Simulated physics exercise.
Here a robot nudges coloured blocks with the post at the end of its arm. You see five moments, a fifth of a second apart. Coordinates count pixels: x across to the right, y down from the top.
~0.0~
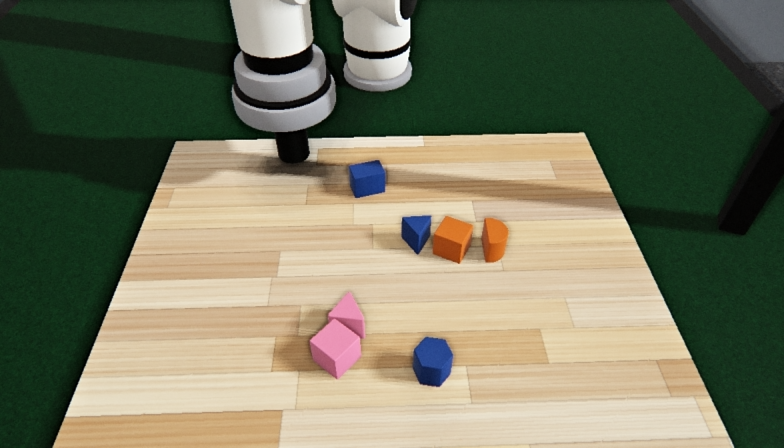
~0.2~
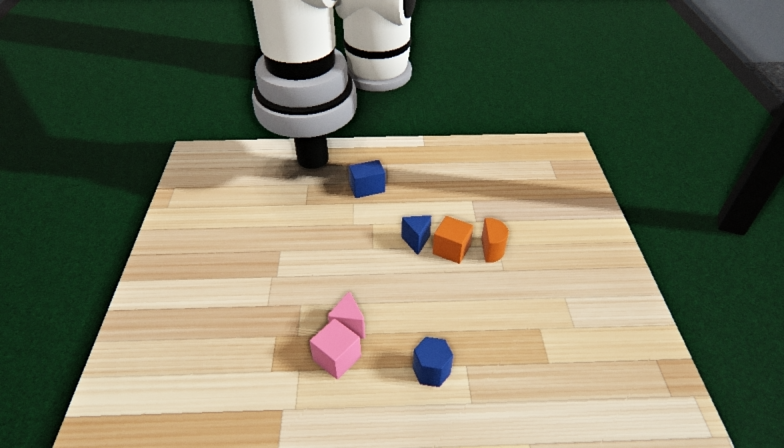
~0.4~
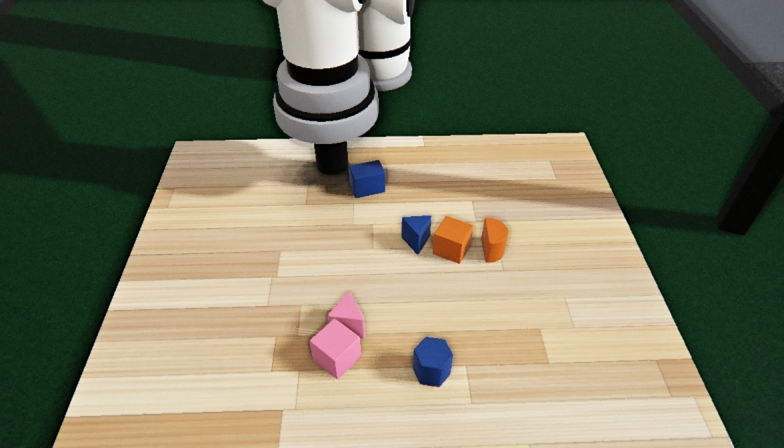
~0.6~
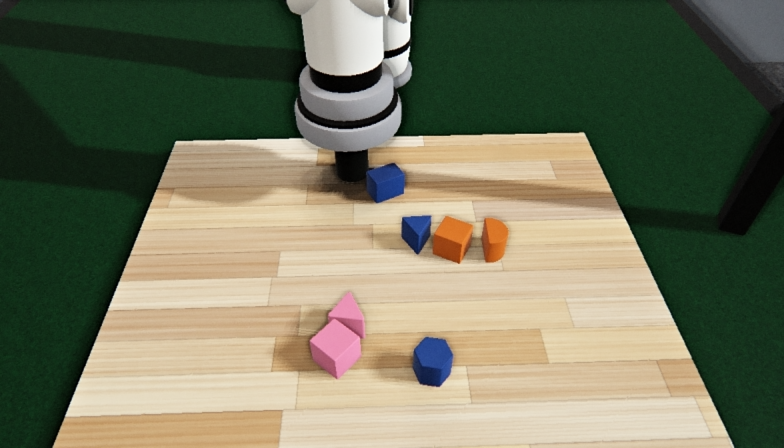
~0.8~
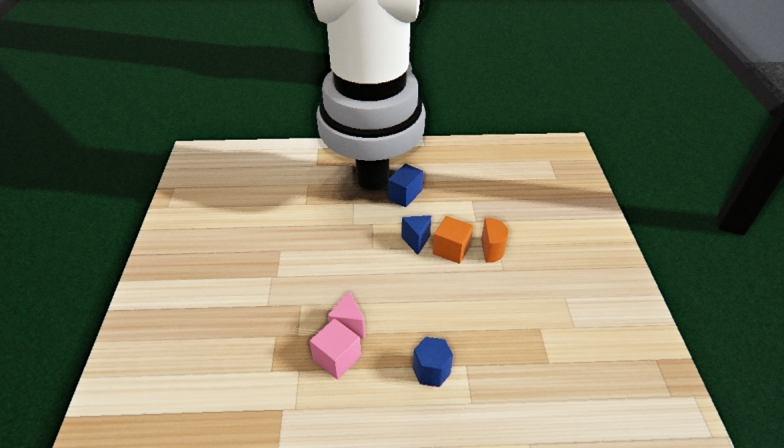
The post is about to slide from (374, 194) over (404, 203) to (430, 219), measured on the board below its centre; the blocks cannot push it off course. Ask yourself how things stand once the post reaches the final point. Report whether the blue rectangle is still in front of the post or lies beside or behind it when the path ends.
It is gone from the front.
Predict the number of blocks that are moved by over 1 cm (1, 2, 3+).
It's going to be one.
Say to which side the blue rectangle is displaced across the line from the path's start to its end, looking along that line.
Towards the left-hand side.
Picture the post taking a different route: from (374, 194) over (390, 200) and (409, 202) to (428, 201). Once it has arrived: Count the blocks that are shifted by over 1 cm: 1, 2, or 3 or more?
That push would leave one block displaced by more than about 1 cm.
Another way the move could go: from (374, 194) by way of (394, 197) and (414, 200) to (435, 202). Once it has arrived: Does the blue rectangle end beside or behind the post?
No, that is not how it ends up.
On the path given first. Halfway along, post at (405, 189); blue rectangle at (431, 176), turned 65° anticlockwise.
At the end, post at (431, 205); blue rectangle at (436, 176), turned 80° anticlockwise; blue triangle in place.
